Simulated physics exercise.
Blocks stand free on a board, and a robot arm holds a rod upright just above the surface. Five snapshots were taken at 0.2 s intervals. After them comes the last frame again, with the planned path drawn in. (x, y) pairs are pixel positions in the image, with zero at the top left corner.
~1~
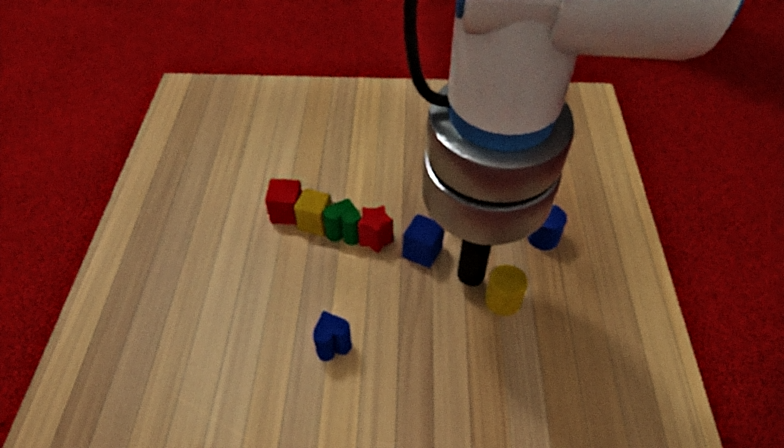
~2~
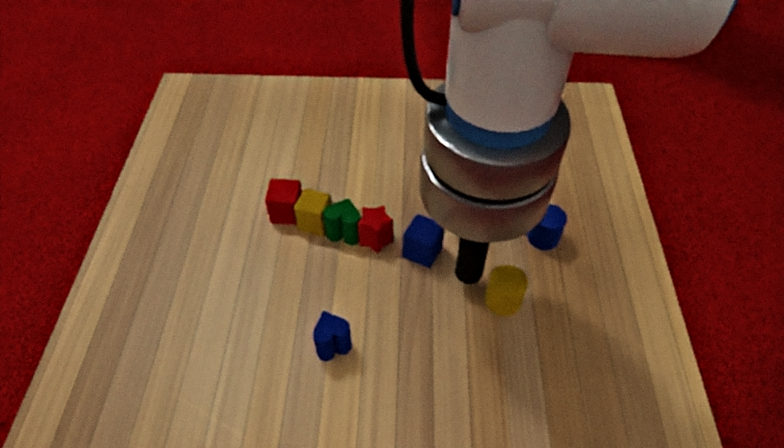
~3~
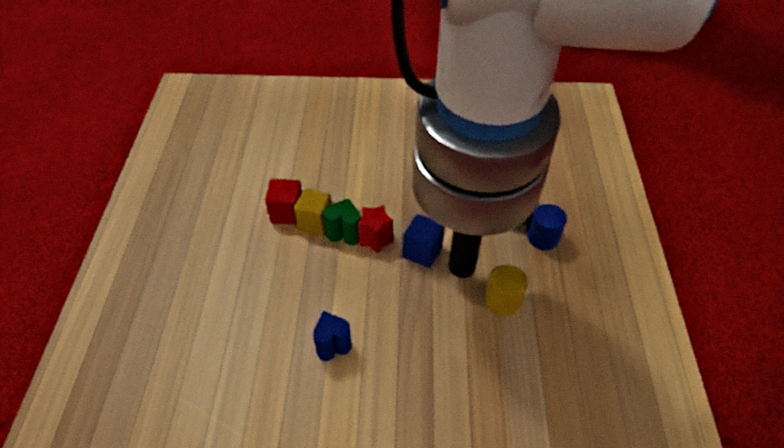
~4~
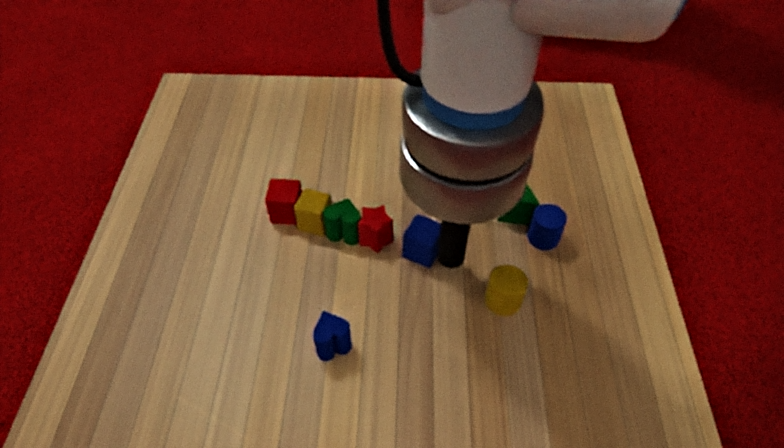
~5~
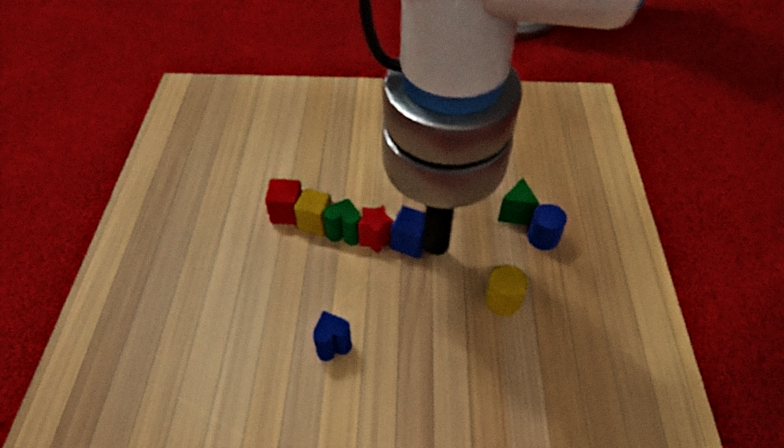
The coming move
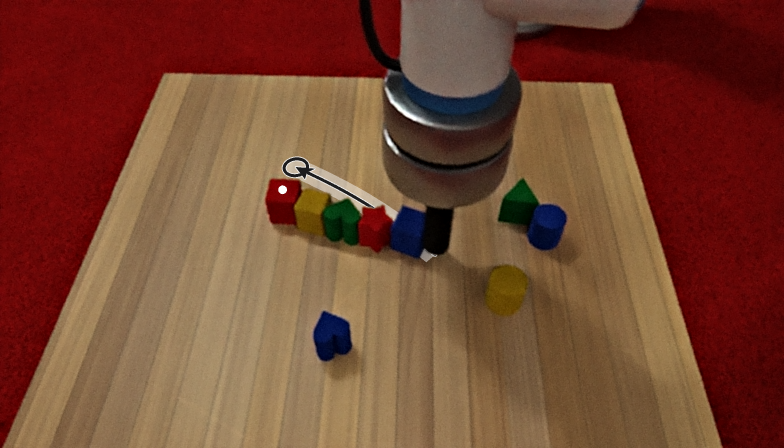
On a wooden board over a red surface, a robot arm holds a black rod upright near scattered red, yellow, green and blue blocks. The rod moves left and slightly away until it meets the blue cube, then pushes the cube a short way left, up against the red star-shaped block.
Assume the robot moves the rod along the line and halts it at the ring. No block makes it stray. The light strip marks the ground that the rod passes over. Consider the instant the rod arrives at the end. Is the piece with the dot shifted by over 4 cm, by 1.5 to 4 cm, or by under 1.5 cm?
Shift of under 1.5 cm.
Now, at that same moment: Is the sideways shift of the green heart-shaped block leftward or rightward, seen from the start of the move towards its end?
The left.
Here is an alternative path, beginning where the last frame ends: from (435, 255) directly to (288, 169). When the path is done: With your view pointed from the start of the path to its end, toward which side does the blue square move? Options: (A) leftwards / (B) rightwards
Correct choice: B.
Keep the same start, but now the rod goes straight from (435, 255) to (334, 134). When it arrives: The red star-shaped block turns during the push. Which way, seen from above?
Looking down: Anticlockwise.
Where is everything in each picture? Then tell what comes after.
In the first frame, rod's lower end (471, 275); red square (283, 190); yellow square (312, 200); green heart-shaped block (343, 211); red star-shaped block (375, 217); blue square (424, 229).
In the second frame, rod (469, 273); blocks still.
In the third frame, rod (462, 267); blocks still.
In the fourth frame, rod (451, 258); blocks still.
In the fifth frame, rod (436, 245); red square (283, 190); yellow square (312, 200); green heart-shaped block (343, 211); red star-shaped block (375, 217); blue square (411, 220).
Drawn move, from (435, 255) via (366, 204), ending at (296, 167); the dot is on the red square.
On the path given first. One third of the way, rod (388, 208); red square (279, 188); yellow square (305, 203), turned 20° clockwise; green heart-shaped block (331, 216); red star-shaped block (359, 203), turned 90° anticlockwise; blue square (374, 178), turned 35° clockwise.
Two thirds of the way, rod (341, 180); red square (279, 188); yellow square (304, 203), turned 20° clockwise; green heart-shaped block (328, 219); red star-shaped block (349, 201); blue square (346, 148), turned 80° clockwise.
At the end, rod (294, 157); red square (279, 188); yellow square (304, 203), turned 20° clockwise; green heart-shaped block (328, 219); red star-shaped block (349, 201), turned 120° anticlockwise; blue square (345, 145), turned 95° clockwise.
